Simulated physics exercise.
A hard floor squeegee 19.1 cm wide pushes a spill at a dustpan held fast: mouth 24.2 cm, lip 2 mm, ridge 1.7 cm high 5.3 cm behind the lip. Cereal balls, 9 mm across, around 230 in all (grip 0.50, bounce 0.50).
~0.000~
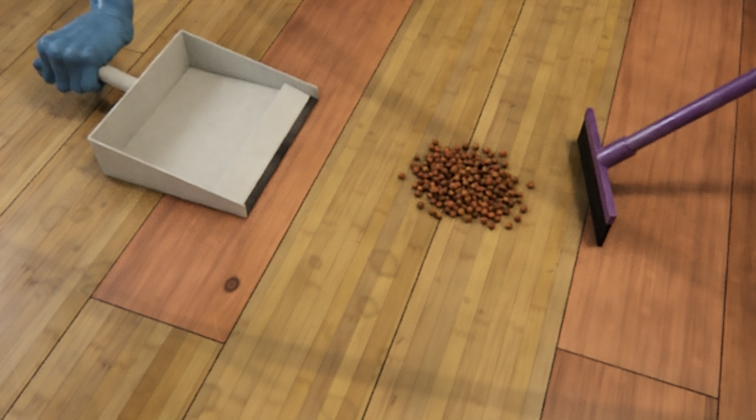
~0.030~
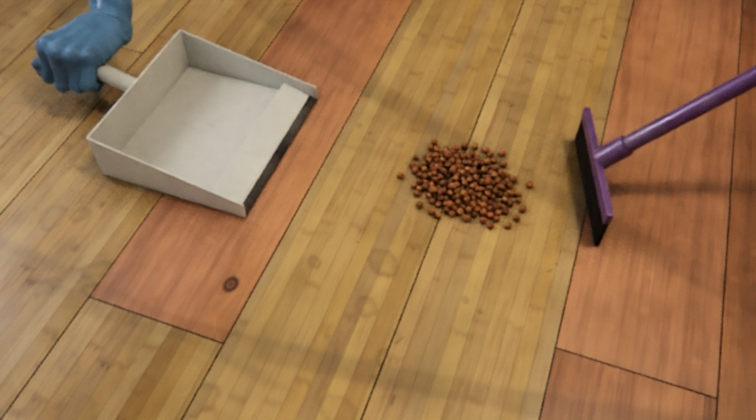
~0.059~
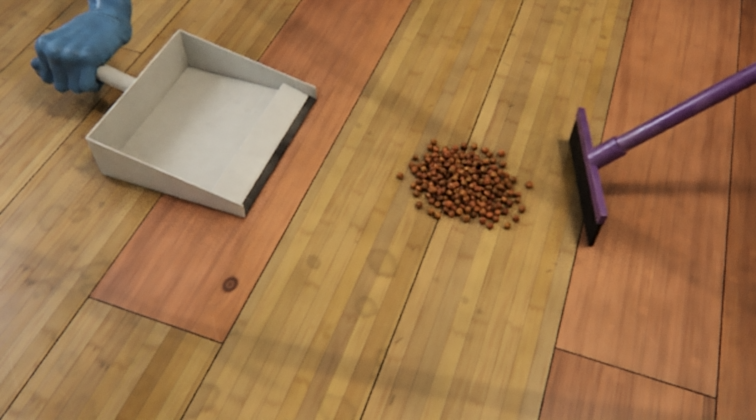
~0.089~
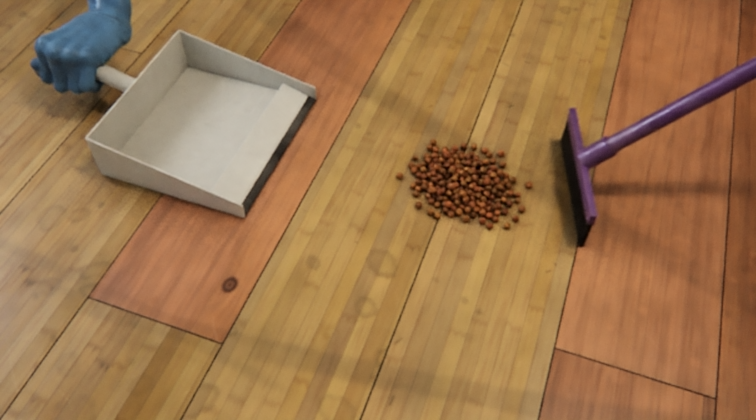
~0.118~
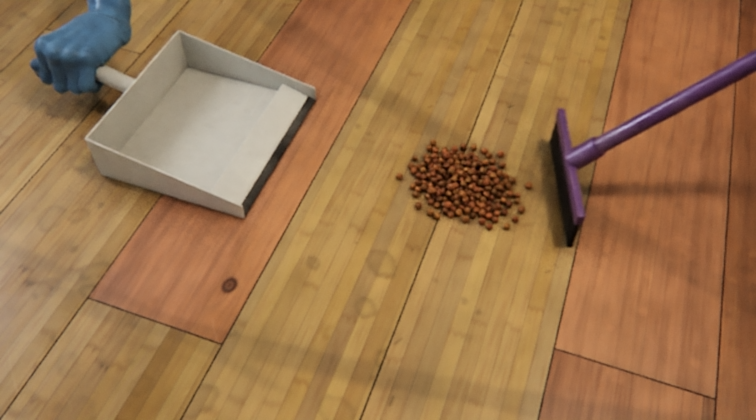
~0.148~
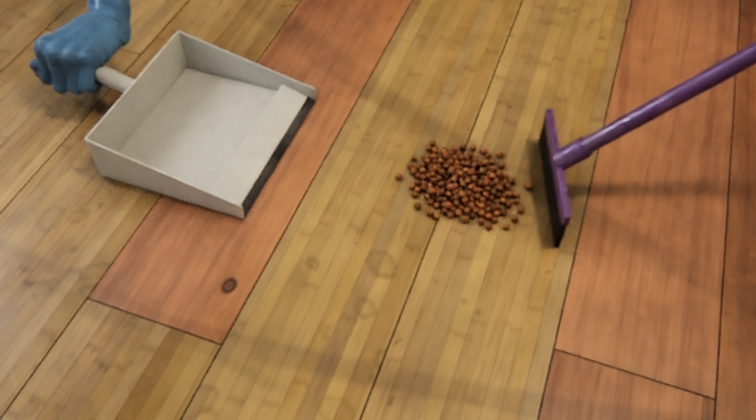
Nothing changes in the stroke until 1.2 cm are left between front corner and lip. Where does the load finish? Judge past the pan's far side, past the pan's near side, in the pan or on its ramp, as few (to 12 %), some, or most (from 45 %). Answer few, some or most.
Far side few, near side some, pan some.
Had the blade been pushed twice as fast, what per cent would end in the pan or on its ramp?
Then about 35 per cent.
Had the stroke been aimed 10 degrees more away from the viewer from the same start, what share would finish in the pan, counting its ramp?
In that case some 20 per cent.
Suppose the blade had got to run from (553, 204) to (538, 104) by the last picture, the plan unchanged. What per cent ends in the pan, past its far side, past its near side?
Pan 5, far 5, near 0.
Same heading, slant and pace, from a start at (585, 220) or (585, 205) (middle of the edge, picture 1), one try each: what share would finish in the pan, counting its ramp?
Some 15 and 25 per cent.
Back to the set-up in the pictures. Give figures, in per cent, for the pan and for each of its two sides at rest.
Far side 0, near side 20, pan 25.
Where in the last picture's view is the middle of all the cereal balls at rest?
At about (268, 189).
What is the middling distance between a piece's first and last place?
Some 28 cm.
Then, at 0.47 s, middle of the blade 21 cm from the lip; 0 % over the lip, far side 0 %, near side 0 %.
After 0.68 s, middle of the blade 10 cm from the lip; 0 % over the lip, far side 0 %, near side 5 %.
Then, at 1.00 s, middle of the blade 4 cm from the lip; 25 % over the lip, far side 0 %, near side 20 %.
By 1.5 s all is still; far side 0 %, near side 20 %, pan 25 %, in front of the lip or behind the blade 55 %.
